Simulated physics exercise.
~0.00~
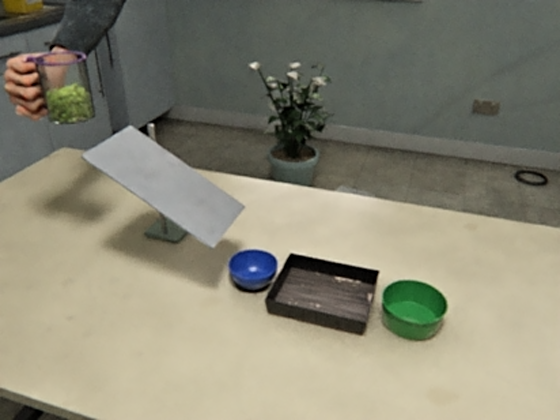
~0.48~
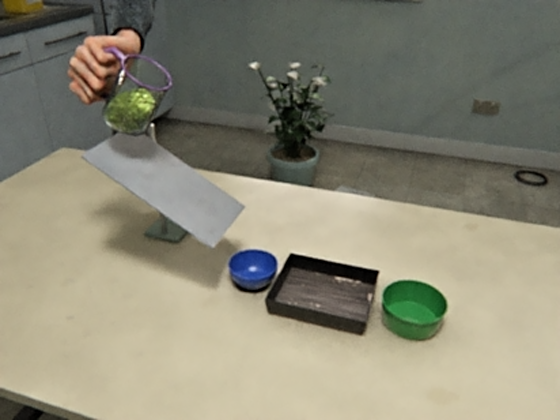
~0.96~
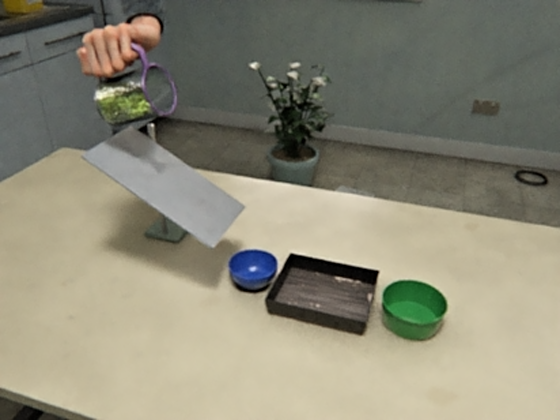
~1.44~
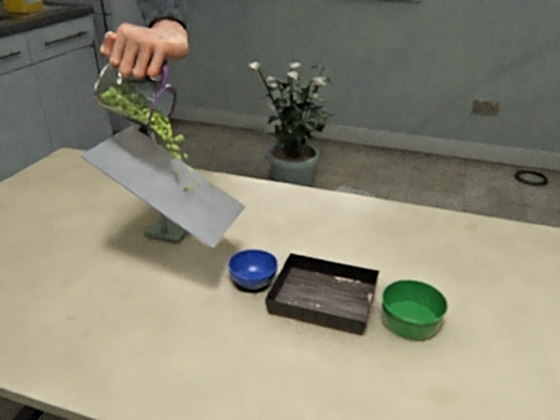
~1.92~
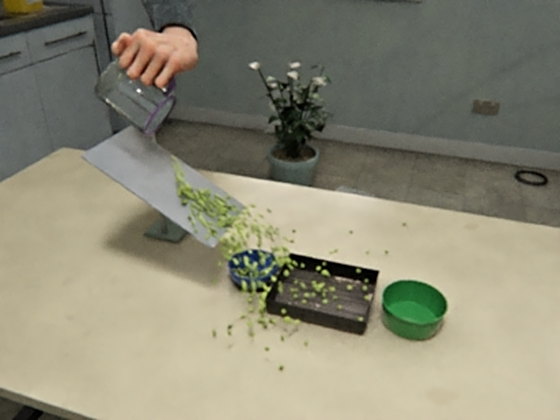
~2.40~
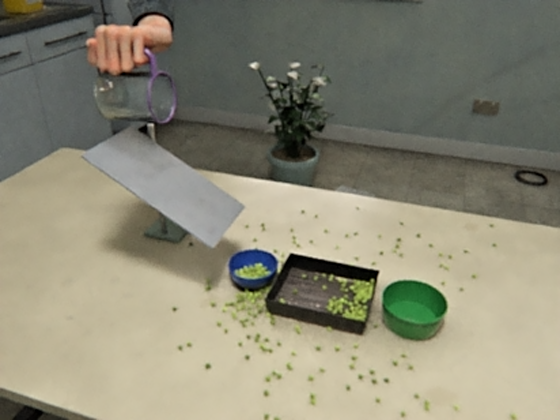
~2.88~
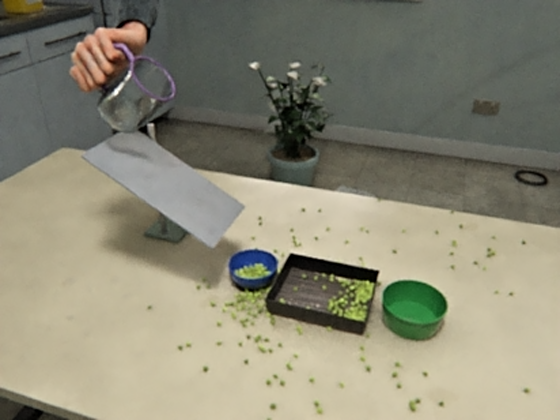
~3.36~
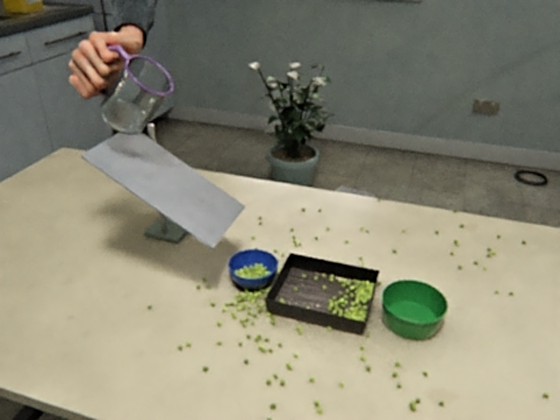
The footage shows a hand tipping a clear cup of green peas over a tilted grey board, sending them sliding down and scattering across the table, with some landing in a blue bowl and black tin, none visible in the green dish, before the emptied cup turns partly back.
